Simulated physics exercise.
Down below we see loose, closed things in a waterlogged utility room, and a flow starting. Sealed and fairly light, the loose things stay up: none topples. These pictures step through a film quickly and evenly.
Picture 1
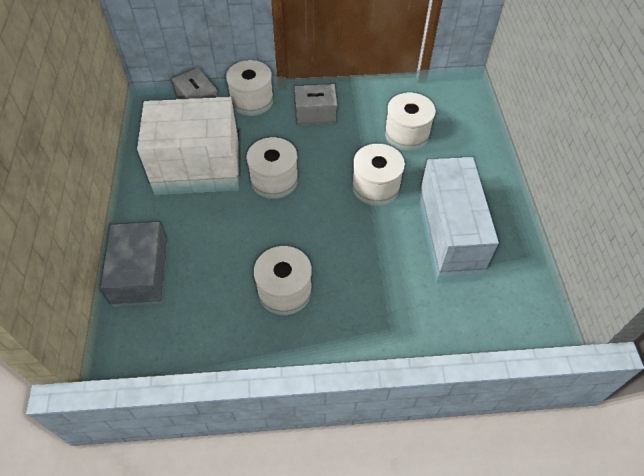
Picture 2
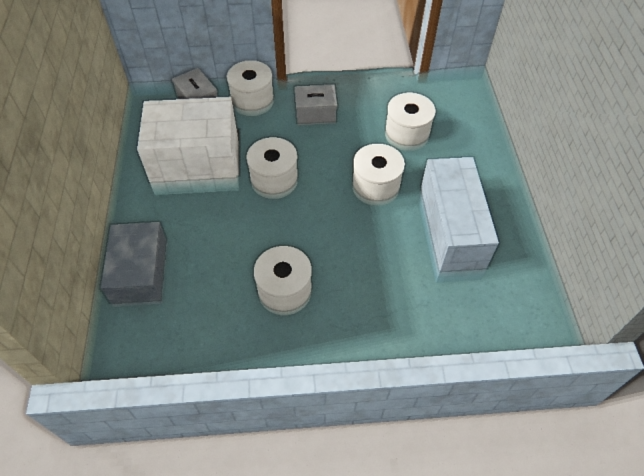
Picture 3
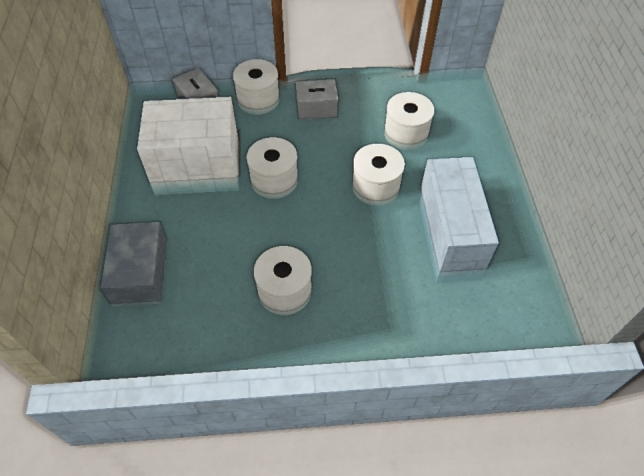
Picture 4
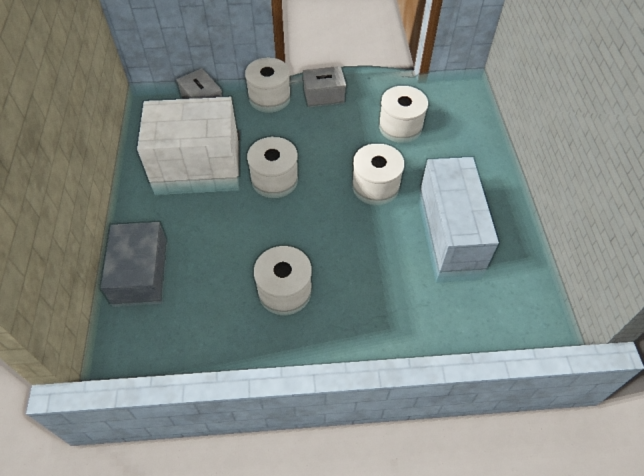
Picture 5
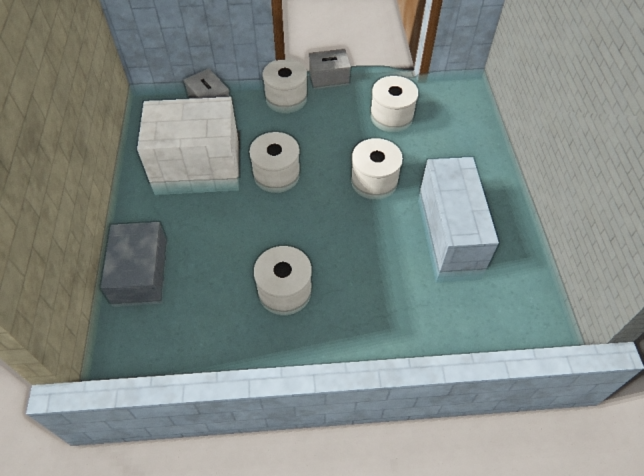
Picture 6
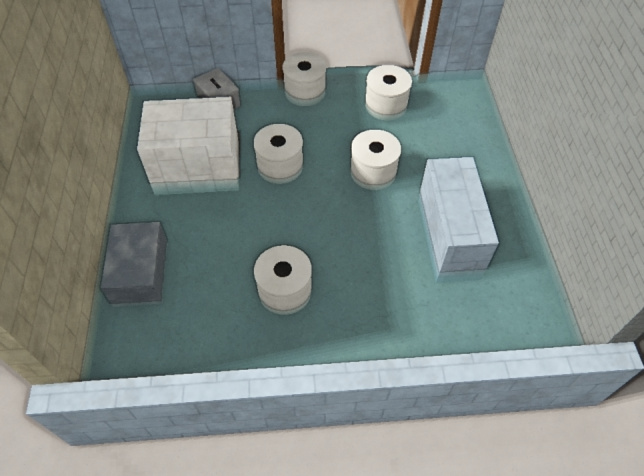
Pale round tubs with dark centres sit in greenish water on the floor of a tiled utility room, seen from above by a still camera. A white block stands at left, a dark grey one below it, a pale blue one at right, and two small grey boxes near the brown door. The door gives way to an opening, then the back tubs and boxes drift, one box leaving through the doorway.
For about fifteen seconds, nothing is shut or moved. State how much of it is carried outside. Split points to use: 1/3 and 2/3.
2/3 or more.
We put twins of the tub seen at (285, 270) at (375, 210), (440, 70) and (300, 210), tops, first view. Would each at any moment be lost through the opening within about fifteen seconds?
Okay, one at a time: Gets out, next gets out, last gets out.
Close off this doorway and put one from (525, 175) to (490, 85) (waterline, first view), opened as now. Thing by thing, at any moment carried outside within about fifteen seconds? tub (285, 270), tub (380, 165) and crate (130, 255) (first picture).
In order: Remains, escapes, remains.
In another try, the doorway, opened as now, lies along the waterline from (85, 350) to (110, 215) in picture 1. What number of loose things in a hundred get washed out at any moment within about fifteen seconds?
By my count, 80 percent.
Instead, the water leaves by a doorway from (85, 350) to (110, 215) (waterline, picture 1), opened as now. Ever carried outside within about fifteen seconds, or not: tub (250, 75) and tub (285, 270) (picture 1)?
Well, the first ends up in the room and the second ends up out of the room.
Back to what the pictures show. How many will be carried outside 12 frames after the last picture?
6.
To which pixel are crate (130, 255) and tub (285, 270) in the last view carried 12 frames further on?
First top about at (155, 225); second top about at (322, 213).
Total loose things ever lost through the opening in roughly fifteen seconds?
Count: 6.
A moment on, 3 of 8 are out; 5 afloat.
Next, 6 of 8 are out; 2 afloat.
Later, 6 of 8 are out; 2 afloat.
In the end, 6 of 8 are out; 1 afloat.
